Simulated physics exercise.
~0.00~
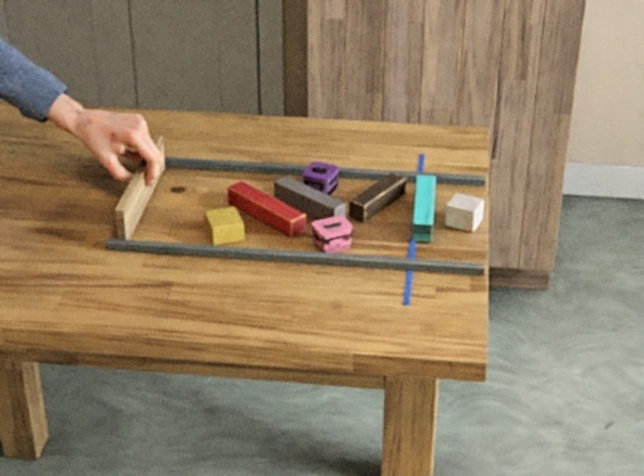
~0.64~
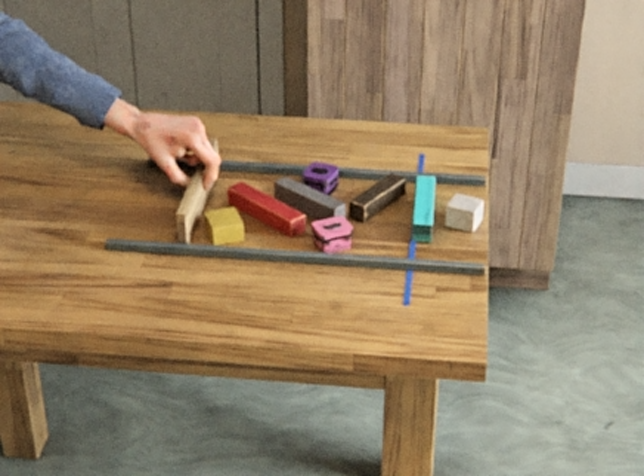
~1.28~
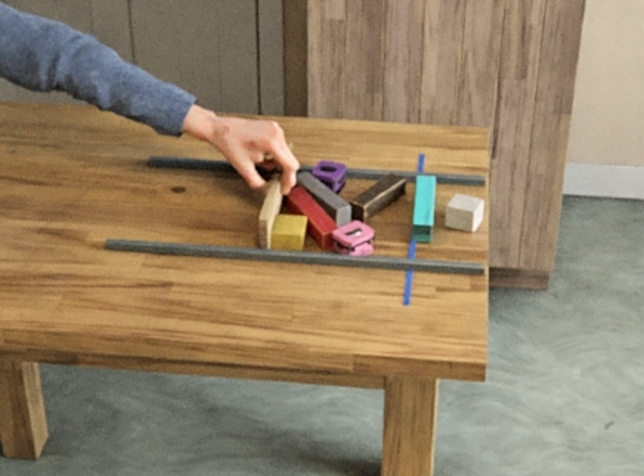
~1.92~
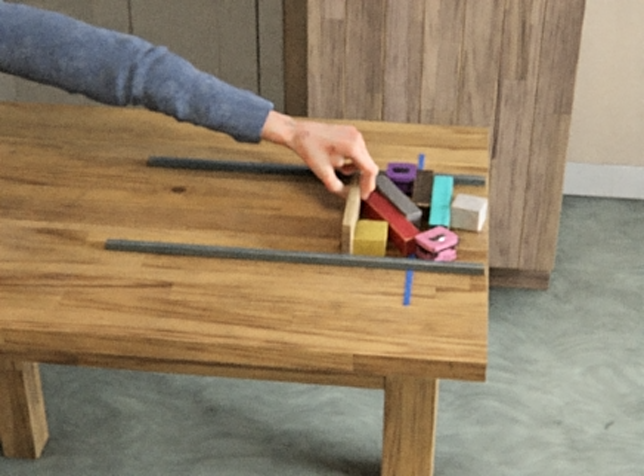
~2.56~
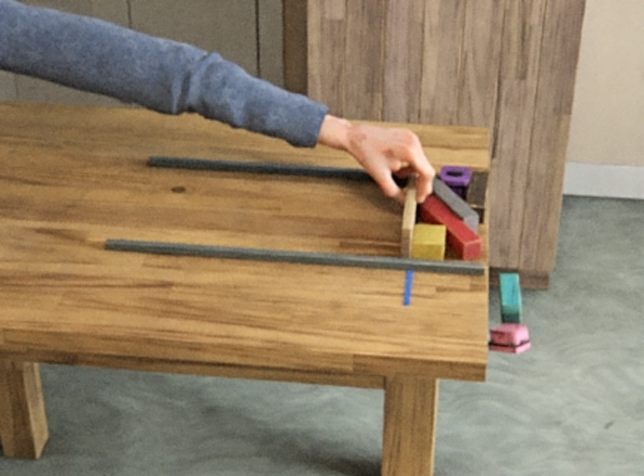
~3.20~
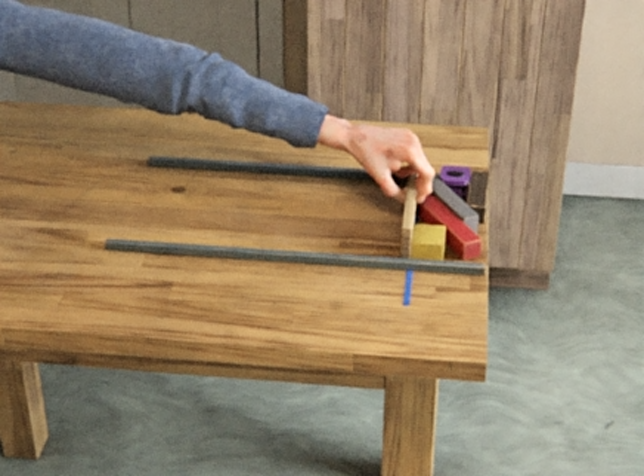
On a wooden table, a hand pushing a board rightward between two rails, sweeping coloured blocks along and some over the edge.
